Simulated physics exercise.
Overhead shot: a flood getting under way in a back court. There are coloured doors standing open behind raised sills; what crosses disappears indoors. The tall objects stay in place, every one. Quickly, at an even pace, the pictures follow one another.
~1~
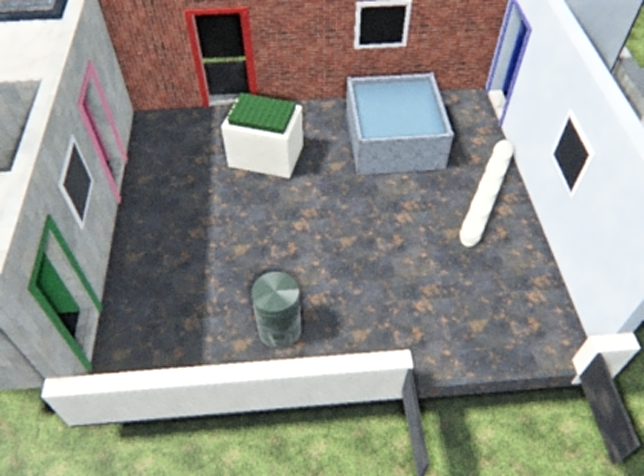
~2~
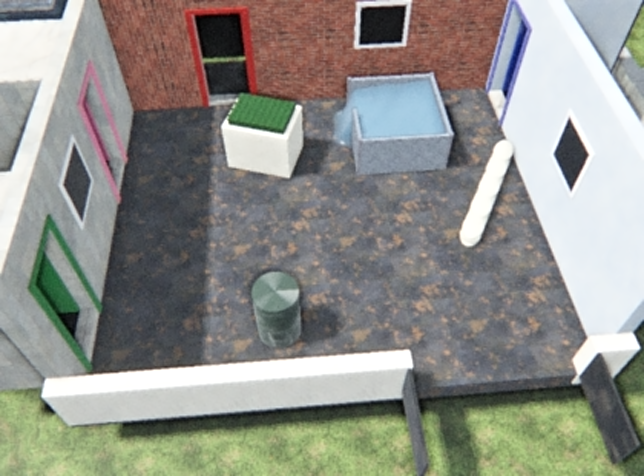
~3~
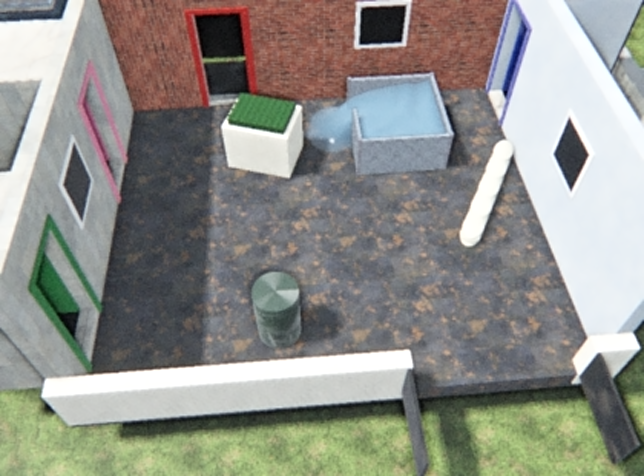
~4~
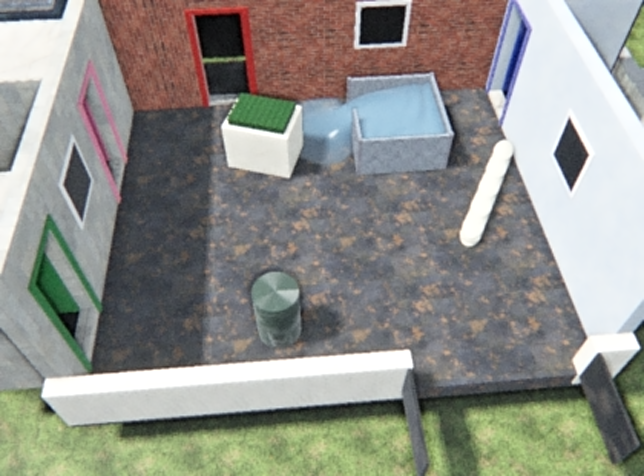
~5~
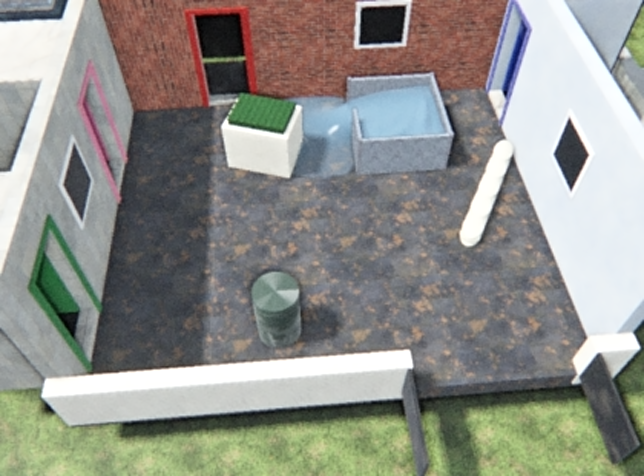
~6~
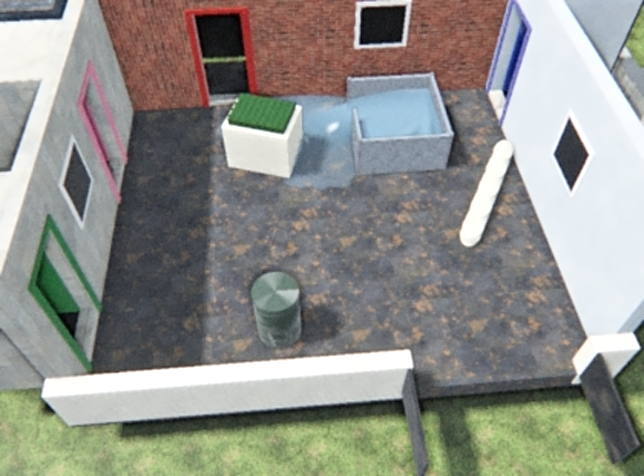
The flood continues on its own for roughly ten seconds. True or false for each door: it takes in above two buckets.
The green door, false; the blue door, false; the pink door, false; the red door, true.
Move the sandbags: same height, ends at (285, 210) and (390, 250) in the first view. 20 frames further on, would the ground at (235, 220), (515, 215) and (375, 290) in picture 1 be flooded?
Soaked, parched, parched.
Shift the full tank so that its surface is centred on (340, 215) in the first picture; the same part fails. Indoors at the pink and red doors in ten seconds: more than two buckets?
Both checked - pink door surpasses the limit, red door remains within limits.
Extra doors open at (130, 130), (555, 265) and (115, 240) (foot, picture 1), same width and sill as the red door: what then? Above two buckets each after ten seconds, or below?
In order, the new doors go: Overshoots, undershoots, undershoots.
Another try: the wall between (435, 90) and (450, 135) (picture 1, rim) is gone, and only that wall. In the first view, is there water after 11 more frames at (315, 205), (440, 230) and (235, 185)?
So: Spared, then wetted, then spared.
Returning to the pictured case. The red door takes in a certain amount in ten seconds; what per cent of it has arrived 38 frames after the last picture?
Roughly 100 %.
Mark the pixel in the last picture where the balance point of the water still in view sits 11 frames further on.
It's close to (312, 139).
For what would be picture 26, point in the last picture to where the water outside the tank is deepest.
Close to (141, 127).
A moment on, water covers 15 % of the floor; the green door not reached, the blue door not reached, the pink door not reached, the red door under two buckets in.
Next, water covers 25 % of the floor; the green door not reached, the blue door not reached, the pink door wet at the sill, nothing in, the red door over two buckets in.
Then, water covers 45 % of the floor; the green door wet at the sill, nothing in, the blue door not reached, the pink door wet at the sill, nothing in, the red door far over two buckets in.
Later, water covers 55 % of the floor; the green door wet at the sill, nothing in, the blue door wet at the sill, nothing in, the pink door wet at the sill, nothing in, the red door far over two buckets in.
In the end, water covers 80 % of the floor; the green door wet at the sill, nothing in, the blue door wet at the sill, nothing in, the pink door wet at the sill, nothing in, the red door far over two buckets in.
